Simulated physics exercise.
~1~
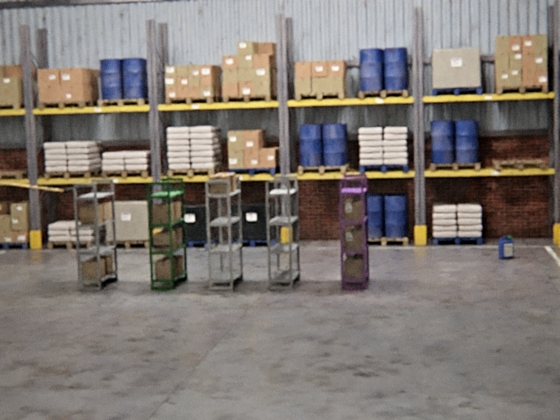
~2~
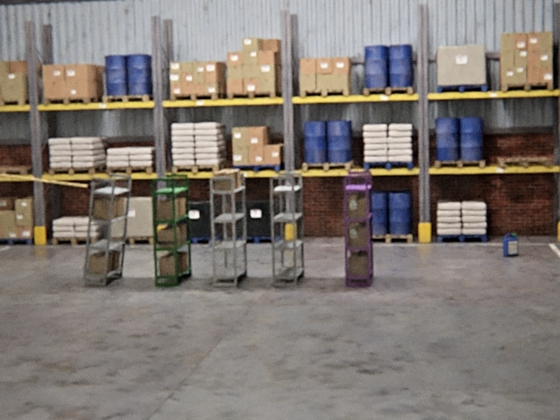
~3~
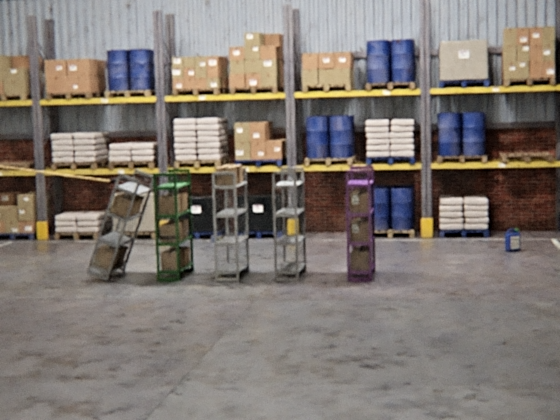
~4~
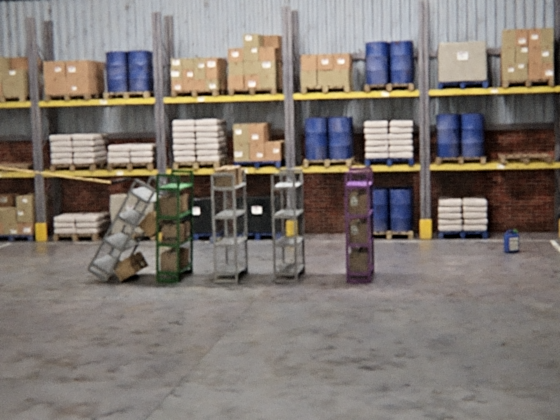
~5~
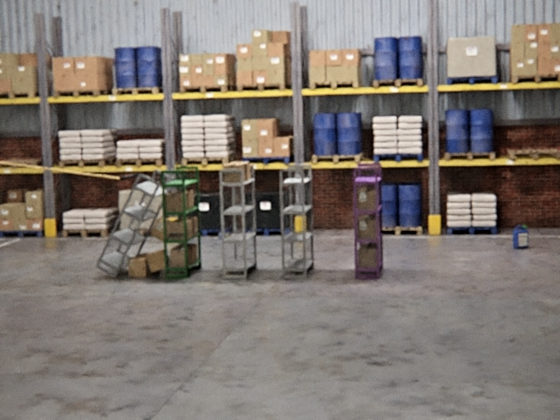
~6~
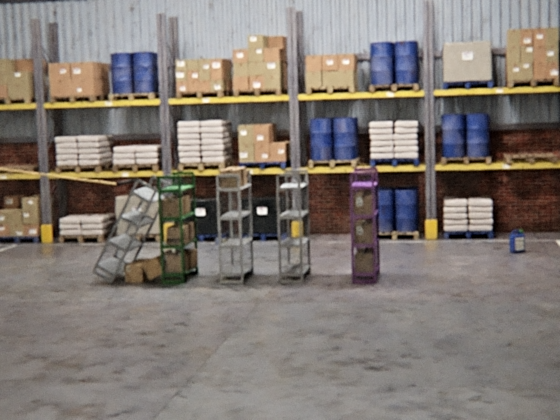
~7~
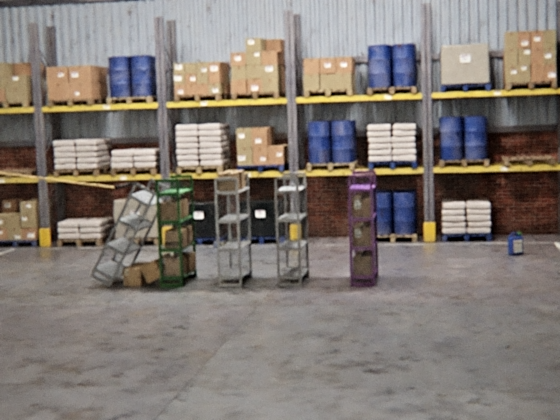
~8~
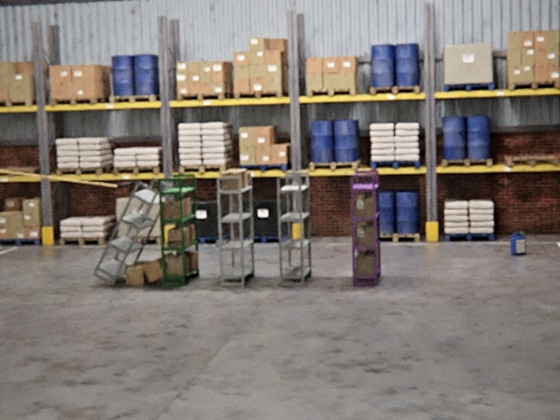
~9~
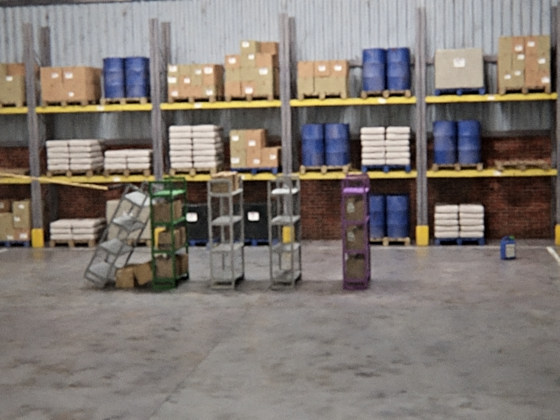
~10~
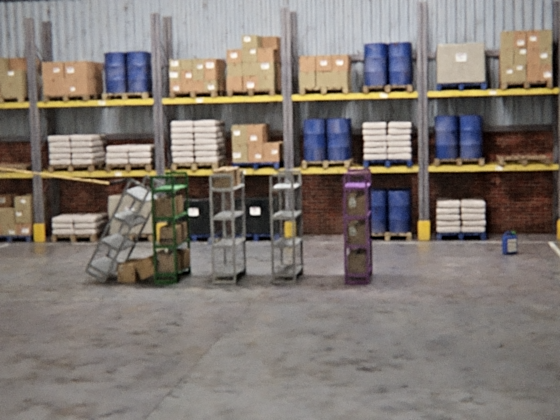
Grey rack tipping right in a warehouse, spilling cartons and coming to rest leaning against the green rack, which stays standing.
